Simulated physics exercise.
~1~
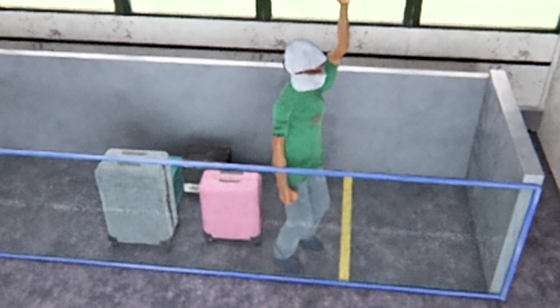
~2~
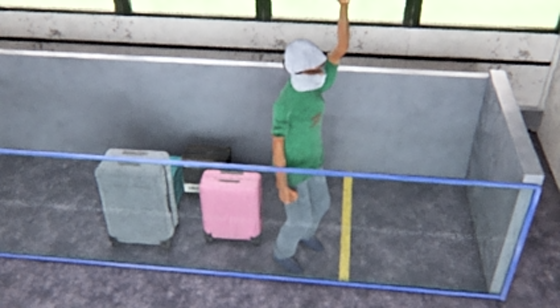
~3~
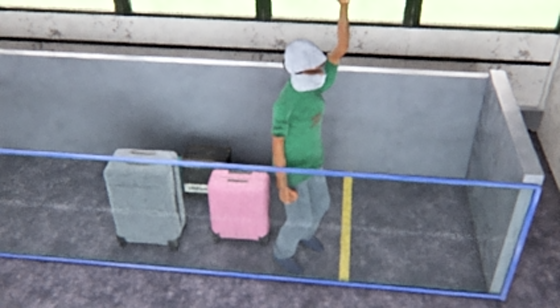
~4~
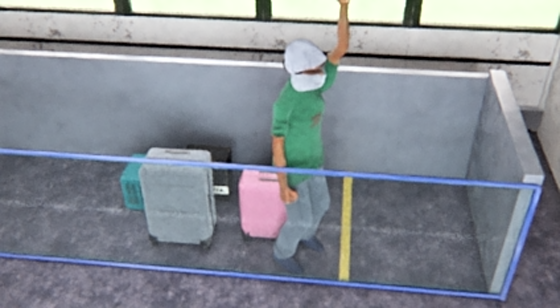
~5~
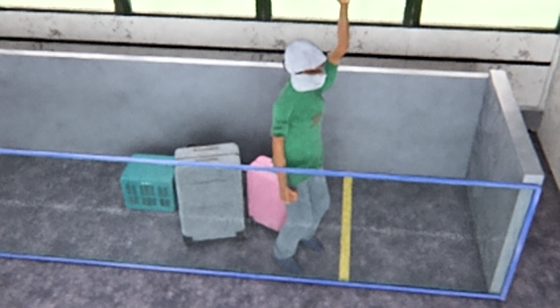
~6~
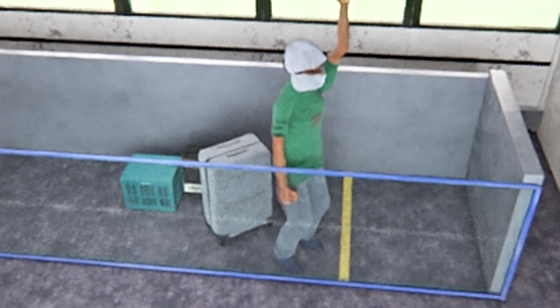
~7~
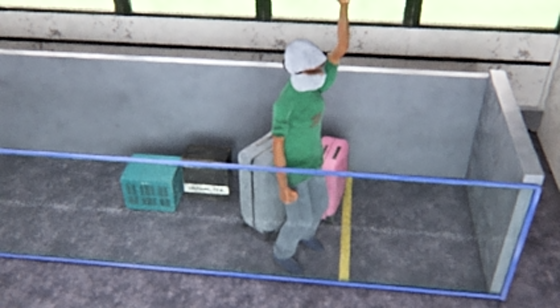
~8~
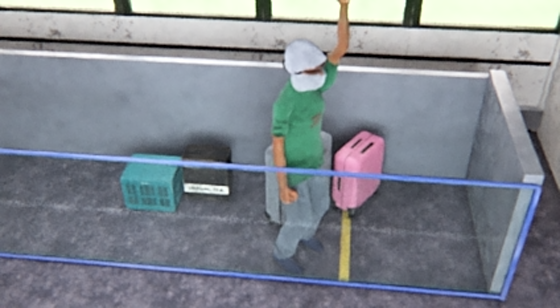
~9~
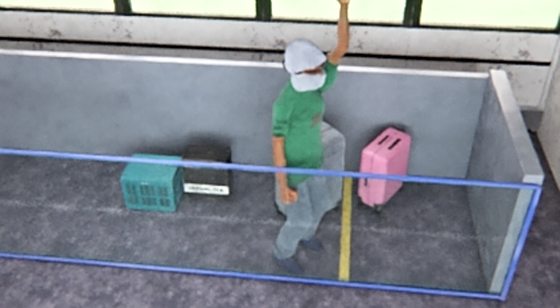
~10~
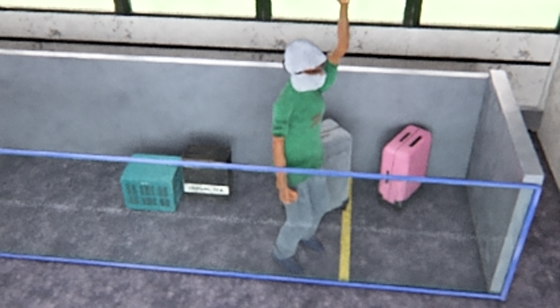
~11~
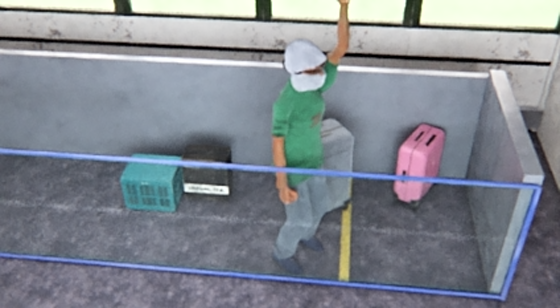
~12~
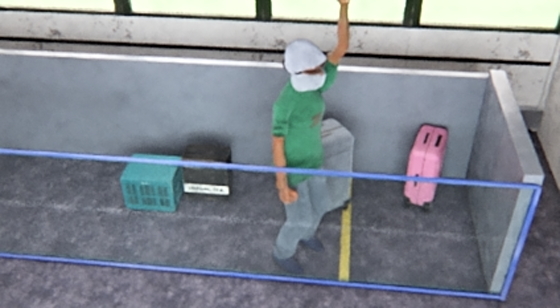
A pink suitcase rolls right past a standing passenger and crosses the yellow line, while a grey one stops short.
